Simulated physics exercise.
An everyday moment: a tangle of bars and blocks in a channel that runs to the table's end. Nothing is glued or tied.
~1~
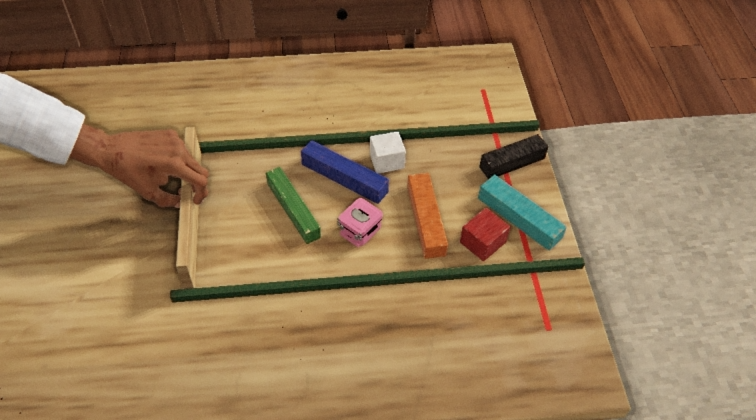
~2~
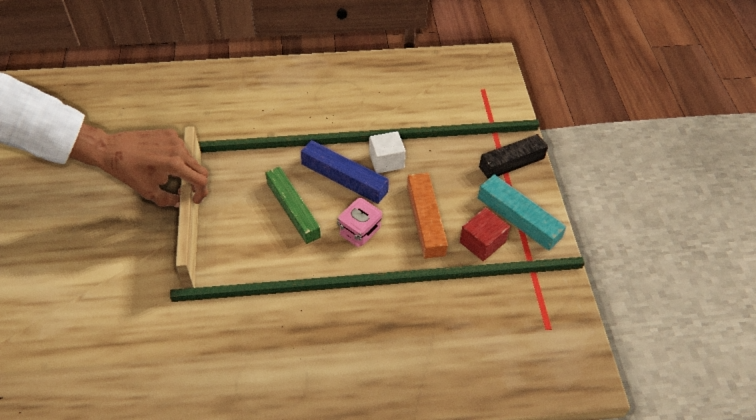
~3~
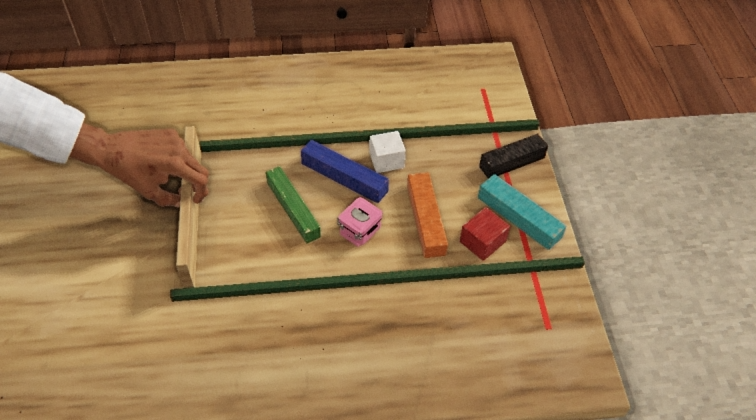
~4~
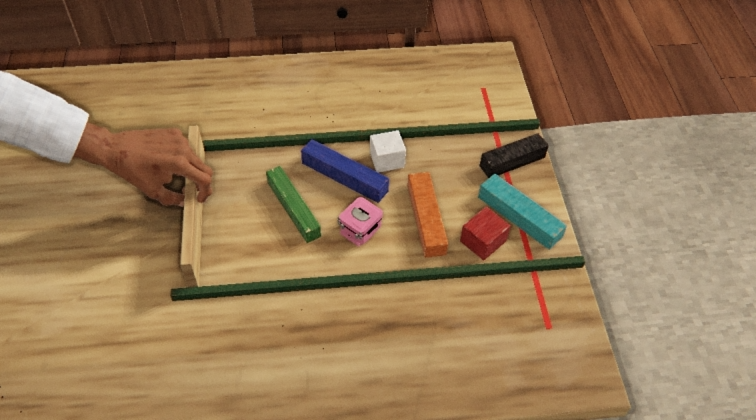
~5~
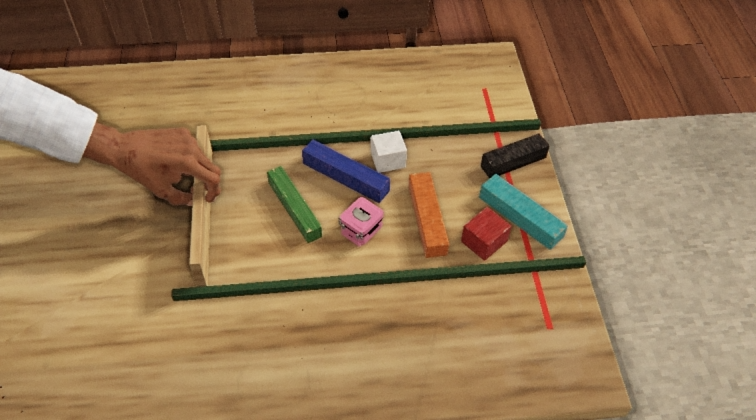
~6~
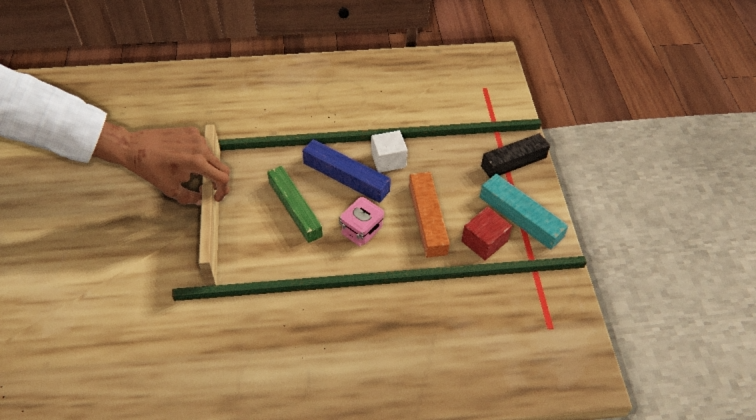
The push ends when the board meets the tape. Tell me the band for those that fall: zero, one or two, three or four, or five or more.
The number that fall off is three or four.
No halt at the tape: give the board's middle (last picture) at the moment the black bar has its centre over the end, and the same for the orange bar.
Its middle is around (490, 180) and around (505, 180).
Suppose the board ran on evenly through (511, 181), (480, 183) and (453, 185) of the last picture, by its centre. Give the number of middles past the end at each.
Past the end: 4, 2 and 0.
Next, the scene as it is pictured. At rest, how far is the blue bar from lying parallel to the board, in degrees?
Near 15 degrees.
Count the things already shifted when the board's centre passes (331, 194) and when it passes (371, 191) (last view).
First 3, then 5.
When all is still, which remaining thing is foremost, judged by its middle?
The white block ends nearest.
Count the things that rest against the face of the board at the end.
The number is 1.
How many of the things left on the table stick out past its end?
1 of them.
A little later, none off yet; black bar at rest near (516, 156); turquoise bar at rest near (523, 211); red block at rest near (486, 234).
Next, none off yet; black bar at rest near (516, 156); turquoise bar moving near (533, 210); red block shifted about its own width near (529, 235).
When it is over, the number that fall off is three or four; down, orange bar, red block, turquoise bar and black bar.
